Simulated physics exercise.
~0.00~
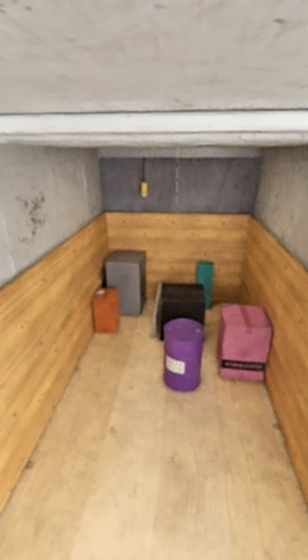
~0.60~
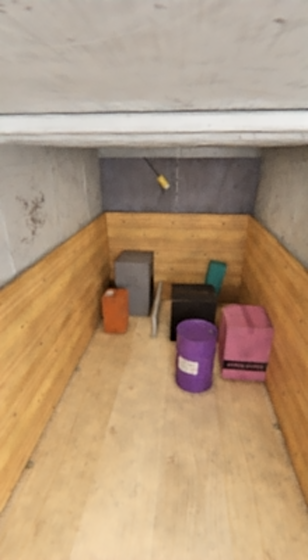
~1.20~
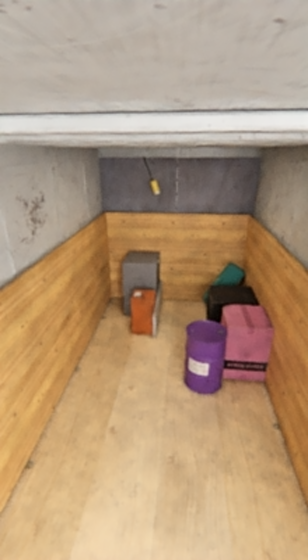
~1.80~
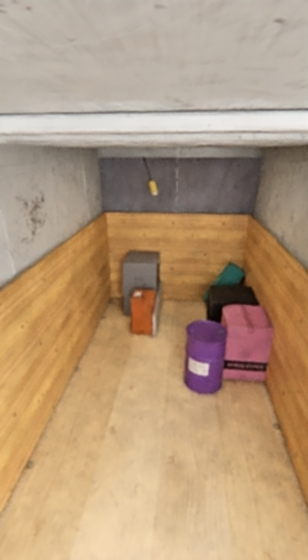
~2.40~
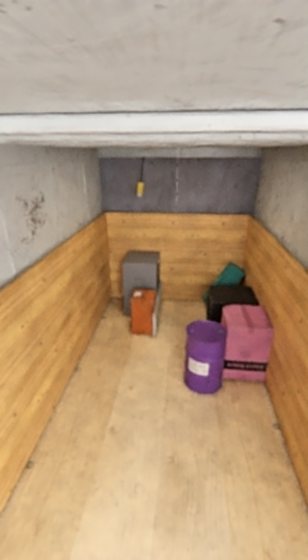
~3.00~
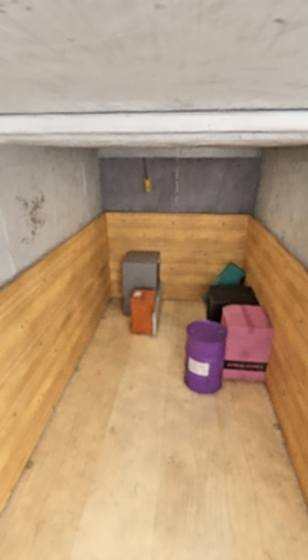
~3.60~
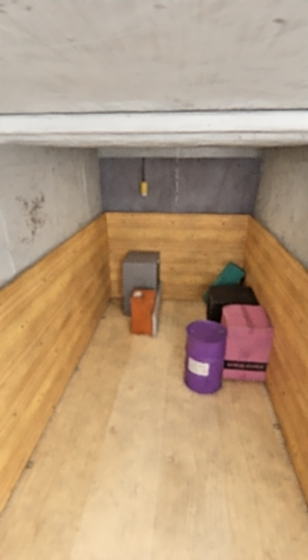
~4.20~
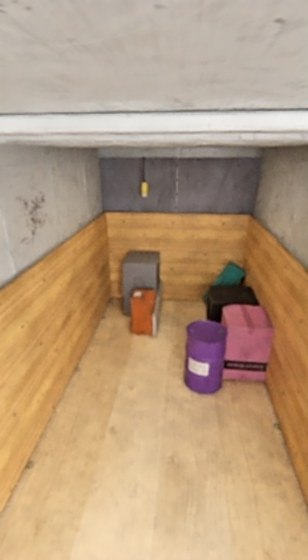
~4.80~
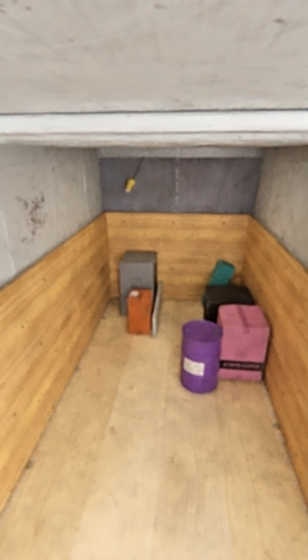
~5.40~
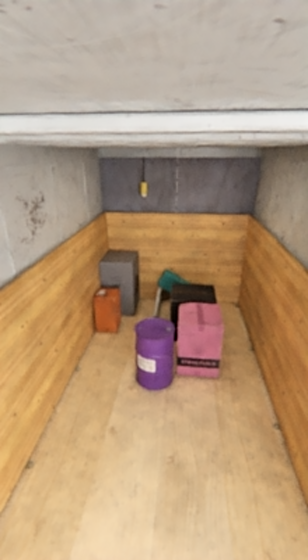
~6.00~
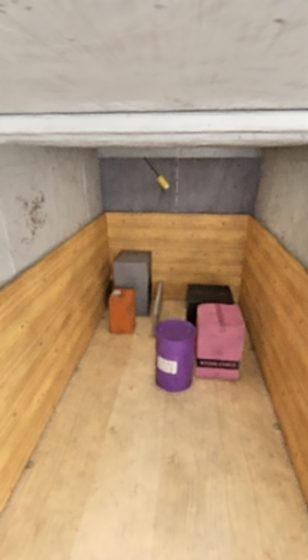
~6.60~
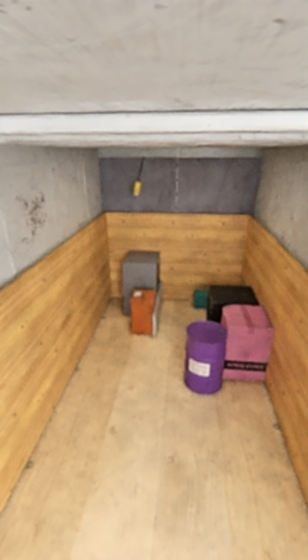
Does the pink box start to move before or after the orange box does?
It starts after the orange box. The orange box slides right early on, while the pink box stays put until the load later shifts left.
